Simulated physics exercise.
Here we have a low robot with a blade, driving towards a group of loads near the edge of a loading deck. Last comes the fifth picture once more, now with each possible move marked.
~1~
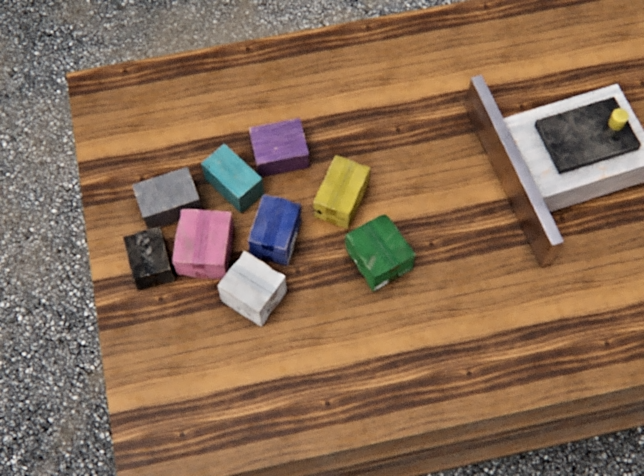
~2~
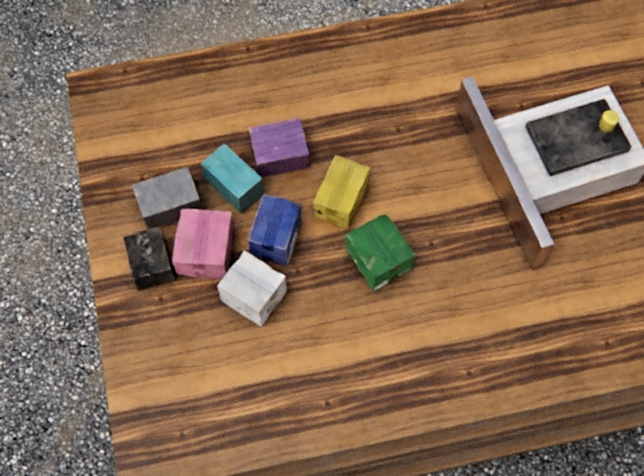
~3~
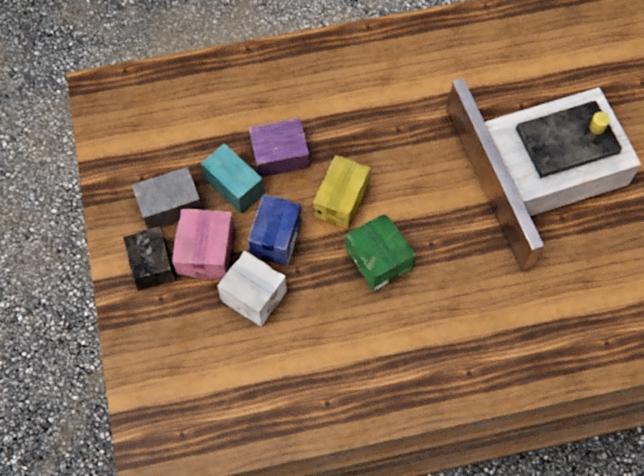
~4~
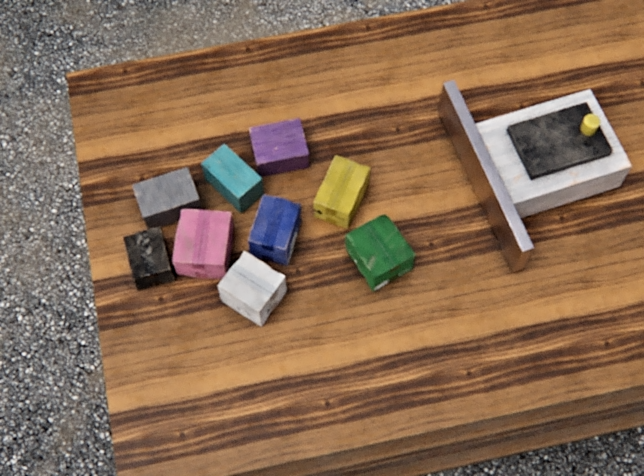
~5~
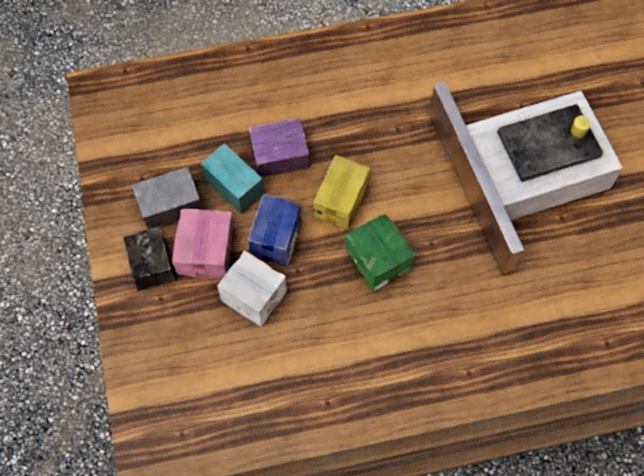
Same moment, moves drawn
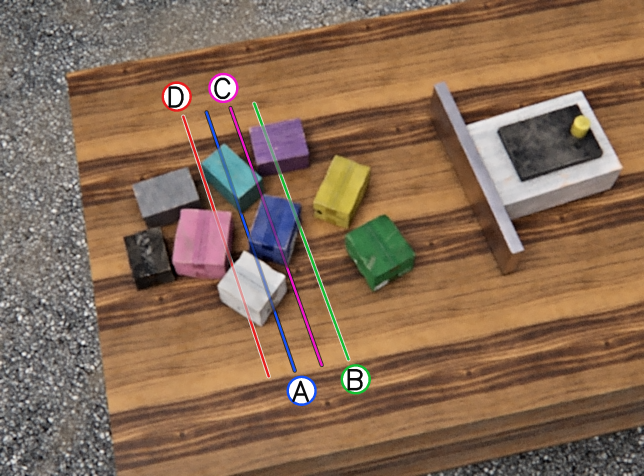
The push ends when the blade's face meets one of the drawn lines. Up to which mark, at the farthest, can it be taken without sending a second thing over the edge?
At D, and not beyond.
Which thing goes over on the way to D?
It is the black box.
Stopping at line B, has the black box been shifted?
By then, no.
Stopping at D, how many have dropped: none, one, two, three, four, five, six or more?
In all, one.
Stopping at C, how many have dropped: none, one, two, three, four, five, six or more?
By then, none.
On the marked copy, A at (248, 234); B at (298, 224); C at (273, 229); D at (223, 238).
Following D. Soon after the start, robot (455, 161); green box (374, 252); black box (149, 259).
Later, robot (364, 179); black box (142, 259); grey crate (163, 200).
In the end, robot (294, 192); black box over the edge; grey crate (96, 218); one fallen.
As for the rest, A is within the limit but short; B is within the limit but short; C is within the limit but short.
